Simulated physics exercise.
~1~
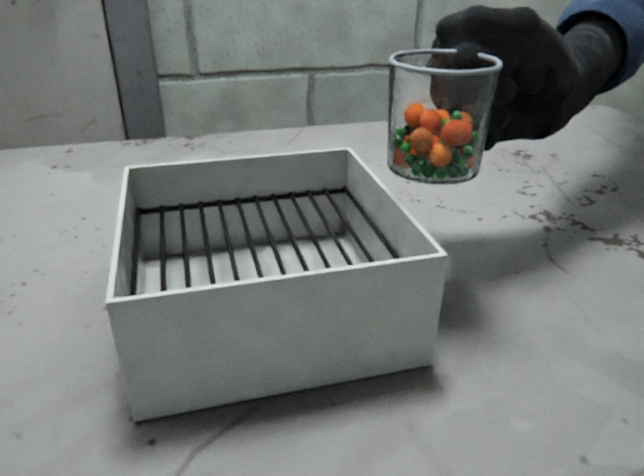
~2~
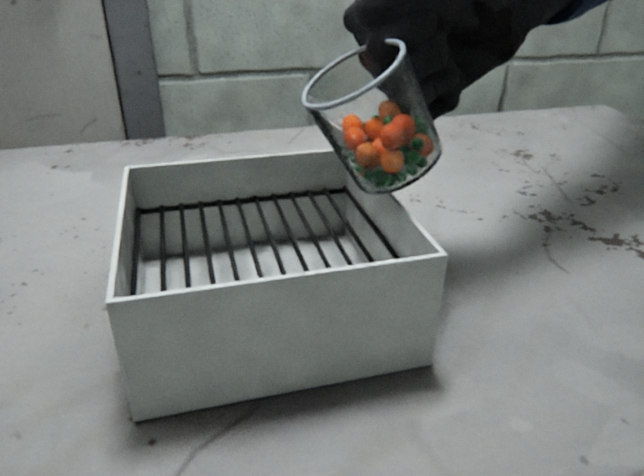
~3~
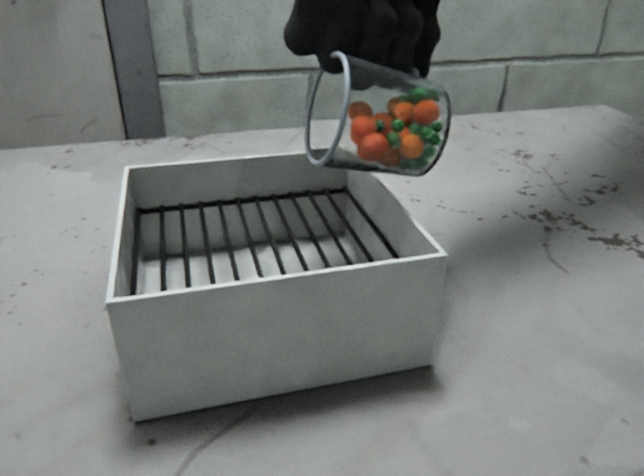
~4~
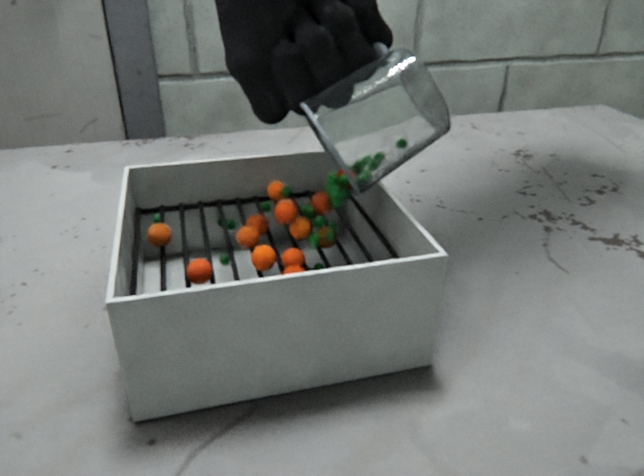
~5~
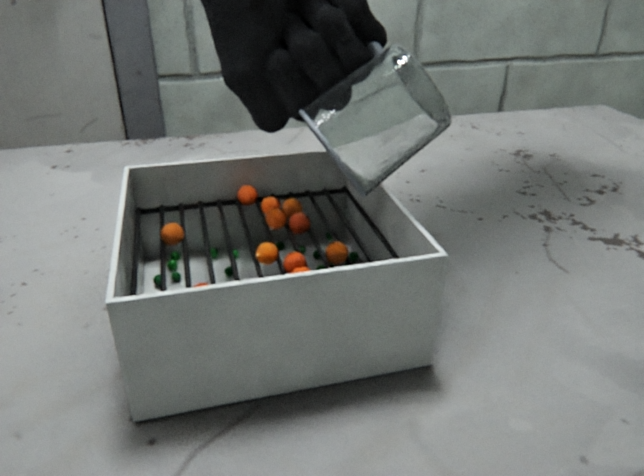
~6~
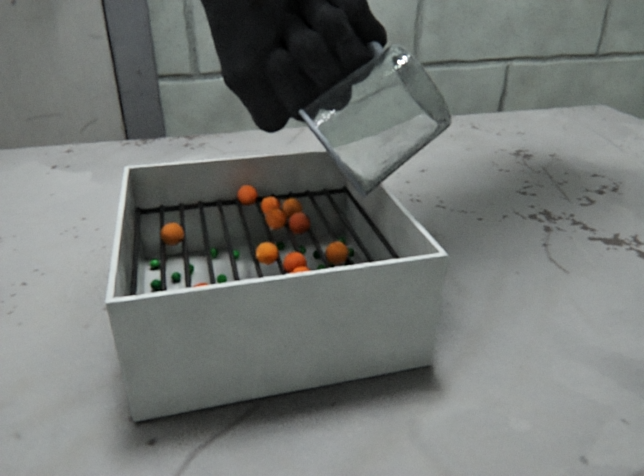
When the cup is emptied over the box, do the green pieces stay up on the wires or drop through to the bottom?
The green pieces drop through to the bottom of the box, while the orange pieces stay on top of the wires.
